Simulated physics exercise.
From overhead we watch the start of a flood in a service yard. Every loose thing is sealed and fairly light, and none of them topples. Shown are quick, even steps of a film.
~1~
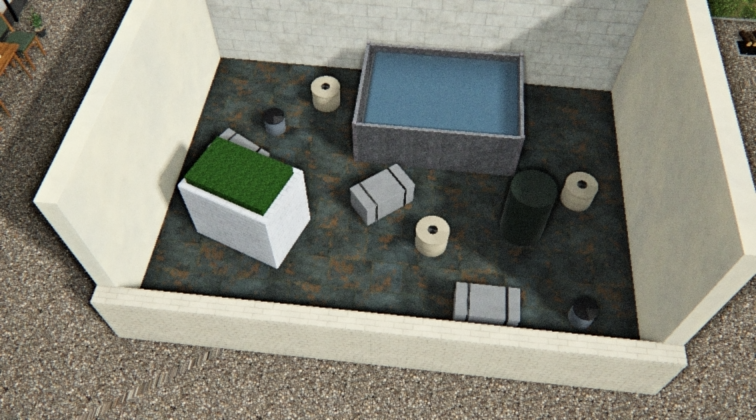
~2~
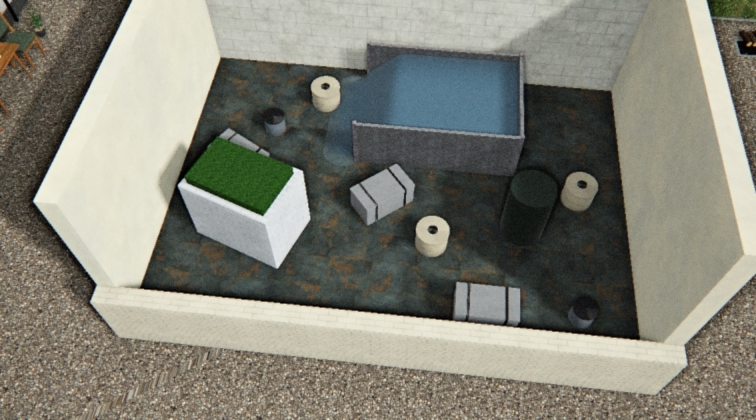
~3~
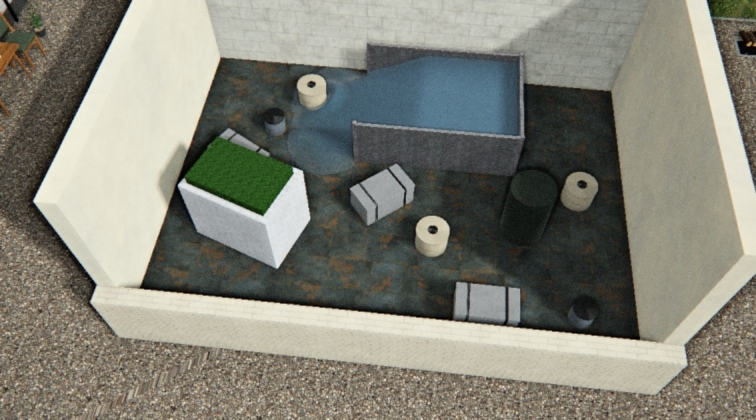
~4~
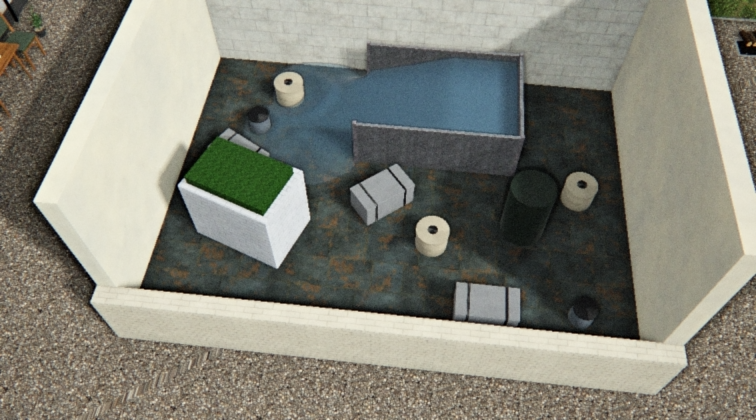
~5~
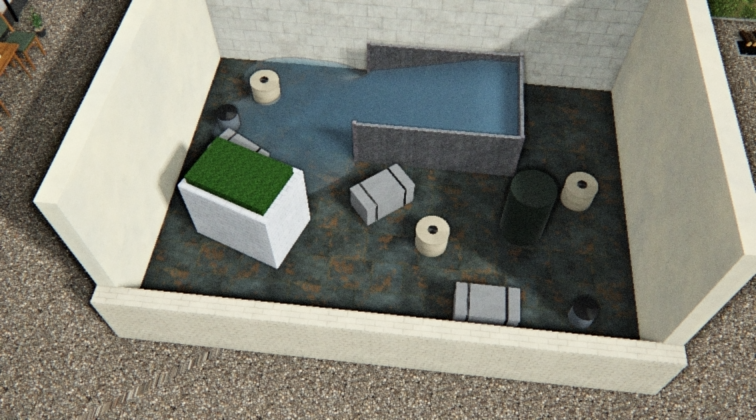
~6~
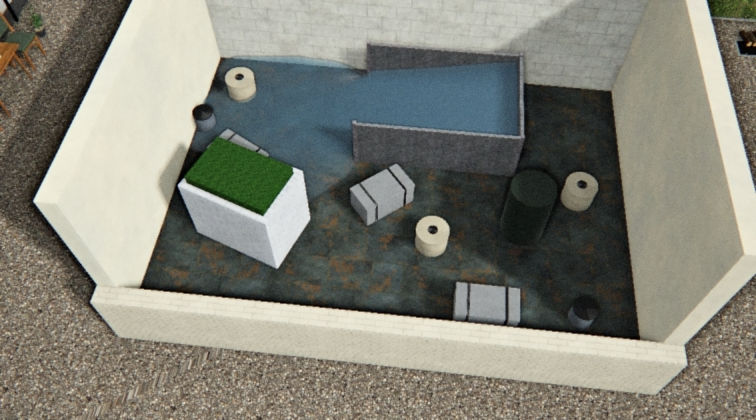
The footage shows a walled yard where water pours from the open left side of a raised pool and spreads leftward across the dark floor, pushing a cream tub and then a small dark pail left while the other objects stay put.
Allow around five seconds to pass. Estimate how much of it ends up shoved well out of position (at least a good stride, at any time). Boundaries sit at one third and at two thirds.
It reaches two thirds.
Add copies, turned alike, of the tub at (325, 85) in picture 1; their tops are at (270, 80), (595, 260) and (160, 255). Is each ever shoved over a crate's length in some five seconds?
Twin one: Slides well clear; twin two: Barely shifts; twin three: Slides well clear.
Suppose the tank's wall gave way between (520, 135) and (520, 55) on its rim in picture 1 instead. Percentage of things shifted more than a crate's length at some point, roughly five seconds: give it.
Roughly 50 percent.
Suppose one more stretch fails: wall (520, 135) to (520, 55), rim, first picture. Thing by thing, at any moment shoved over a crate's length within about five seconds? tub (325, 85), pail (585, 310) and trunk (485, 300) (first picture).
Taking them in order, less than that, displaced that much, displaced that much.
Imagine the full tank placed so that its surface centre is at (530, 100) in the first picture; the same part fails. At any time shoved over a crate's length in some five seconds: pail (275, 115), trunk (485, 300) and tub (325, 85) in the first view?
Well, the first one got driven a long way, the second didn't get far, and the third got driven a long way.
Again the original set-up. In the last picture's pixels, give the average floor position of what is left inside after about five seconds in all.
The average sits close to (435, 255).
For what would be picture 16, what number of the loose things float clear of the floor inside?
By my tally, 2.
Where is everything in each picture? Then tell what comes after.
The first picture shows a tub at (325, 86), on the bottom; a pail at (274, 116), on the bottom; 0 of 8 have shifted.
The second picture shows a tub at (325, 86), on the bottom; a pail at (274, 116) rests on the ground; 0 of 8 have shifted.
The third picture shows a tub at (311, 85), on the bottom, close to its start; a pail at (274, 116) rests on the ground; 1 of 8 have shifted.
The fourth picture shows a tub at (288, 82) rests on the ground, a stride from its start; a pail at (258, 114) rests on the ground, close to its start; 2 of 8 have shifted.
The fifth picture shows a tub at (264, 80), on the bottom, a stride from its start; a pail at (227, 112) rests on the ground, a stride from its start; 2 of 8 have shifted.
The sixth picture shows a tub at (239, 77), on the bottom, a stride from its start; a pail at (202, 112), on the bottom, a stride from its start; 2 of 8 have shifted.
A moment on, 2 of 8 are well off their spots; 2 afloat.
Next, 3 of 8 are well off their spots; 2 afloat.
Later, 3 of 8 are well off their spots; 2 afloat.
In the end, 6 of 8 are well off their spots, and 6 have been at some point; 5 afloat.
